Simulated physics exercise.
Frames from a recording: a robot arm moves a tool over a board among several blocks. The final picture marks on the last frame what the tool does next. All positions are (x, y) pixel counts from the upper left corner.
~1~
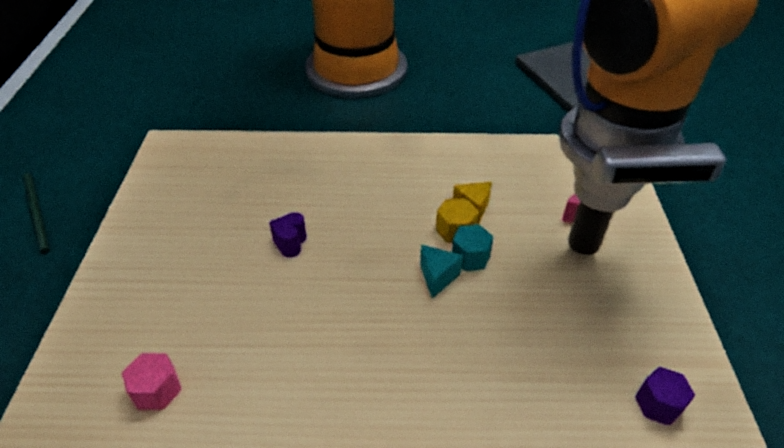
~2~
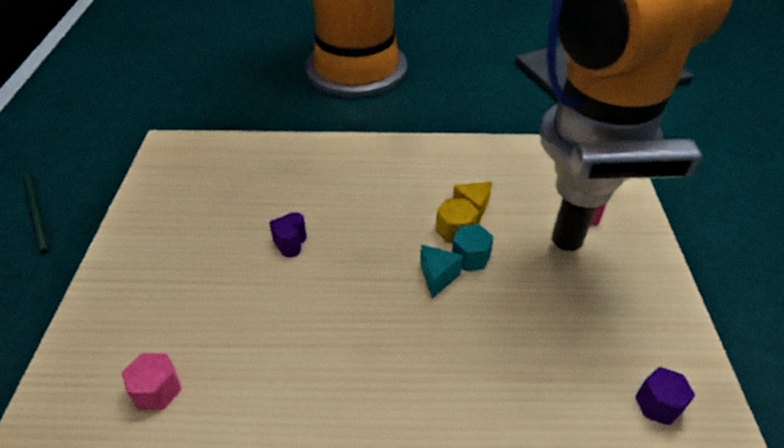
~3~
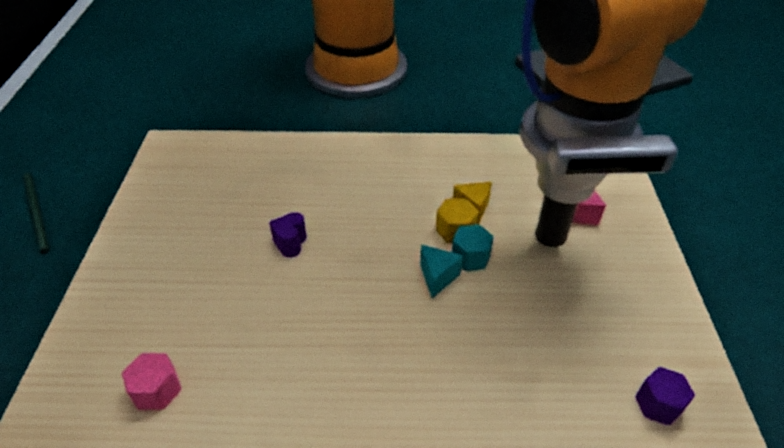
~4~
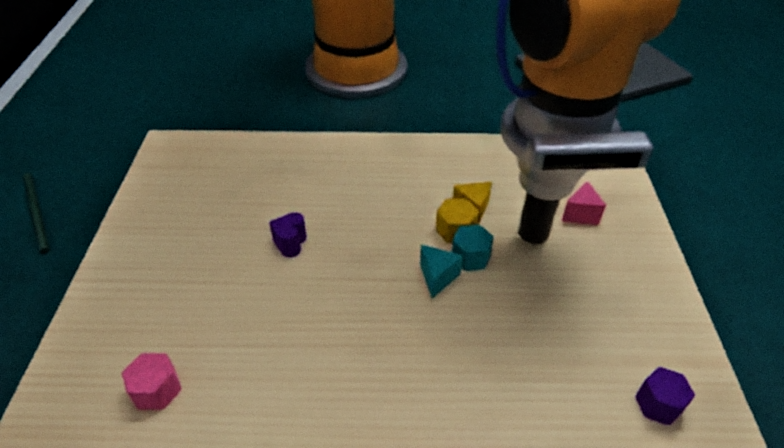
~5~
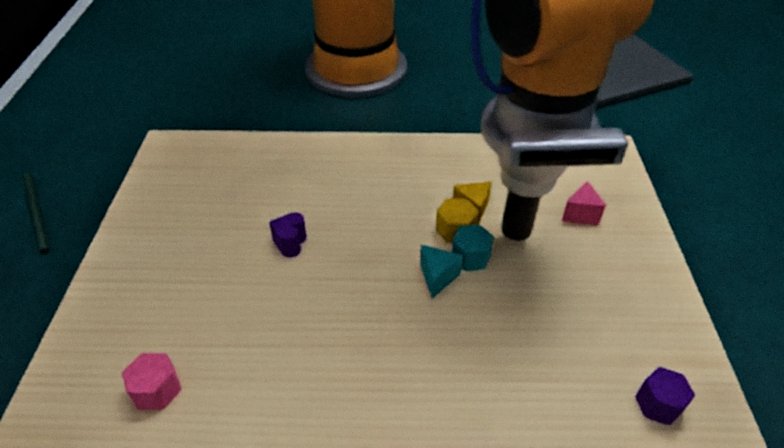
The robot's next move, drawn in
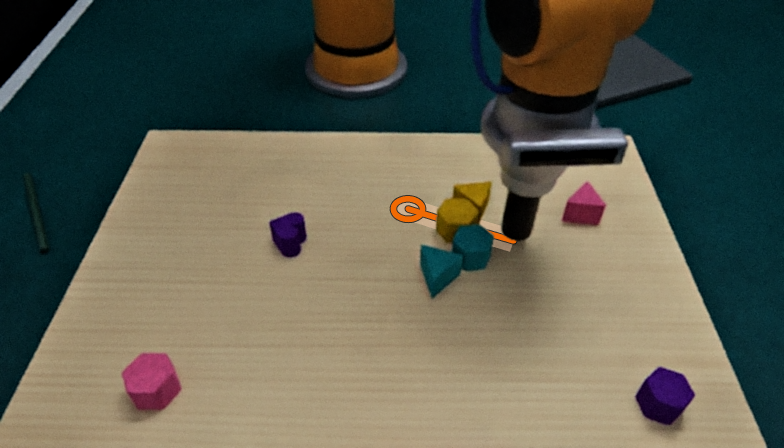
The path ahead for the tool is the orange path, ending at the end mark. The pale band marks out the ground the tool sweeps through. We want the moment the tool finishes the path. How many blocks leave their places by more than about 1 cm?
Two blocks move more than 1 cm.
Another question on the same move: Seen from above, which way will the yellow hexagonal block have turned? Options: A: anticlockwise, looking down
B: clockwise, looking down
My answer is option A.
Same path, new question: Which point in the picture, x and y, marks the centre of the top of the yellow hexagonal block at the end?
The point I'd pick in the picture is (392, 210).
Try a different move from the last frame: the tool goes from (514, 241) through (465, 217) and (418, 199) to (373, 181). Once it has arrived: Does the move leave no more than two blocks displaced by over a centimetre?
I'd say yes.
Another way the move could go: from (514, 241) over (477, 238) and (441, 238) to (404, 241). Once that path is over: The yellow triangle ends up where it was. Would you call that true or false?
True
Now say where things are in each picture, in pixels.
In the first picture, lower end of the tool (584, 244), tops of blocks, yellow hexagonal block (458, 210), turquoise hexagonal block (474, 238), yellow triangle (475, 190).
In the second picture, tool (567, 240), blocks as before.
In the third picture, tool (550, 236), blocks as before.
In the fourth picture, tool (533, 233), blocks as before.
In the fifth picture, tool (516, 230), yellow hexagonal block (458, 210), turquoise hexagonal block (474, 238), yellow triangle (475, 190).
The drawn path runs straight from (514, 241) to (408, 209).
What follows on the original path. One third of the way, tool (479, 219); yellow hexagonal block (445, 209); yellow triangle (472, 187), turned 20° clockwise.
Two thirds of the way, tool (442, 208); yellow hexagonal block (412, 208), turned 55° anticlockwise; yellow triangle (463, 184), turned 75° clockwise.
At the end, tool (408, 198); yellow hexagonal block (392, 210), turned 90° anticlockwise; turquoise hexagonal block not moved; yellow triangle (463, 184), turned 80° clockwise.
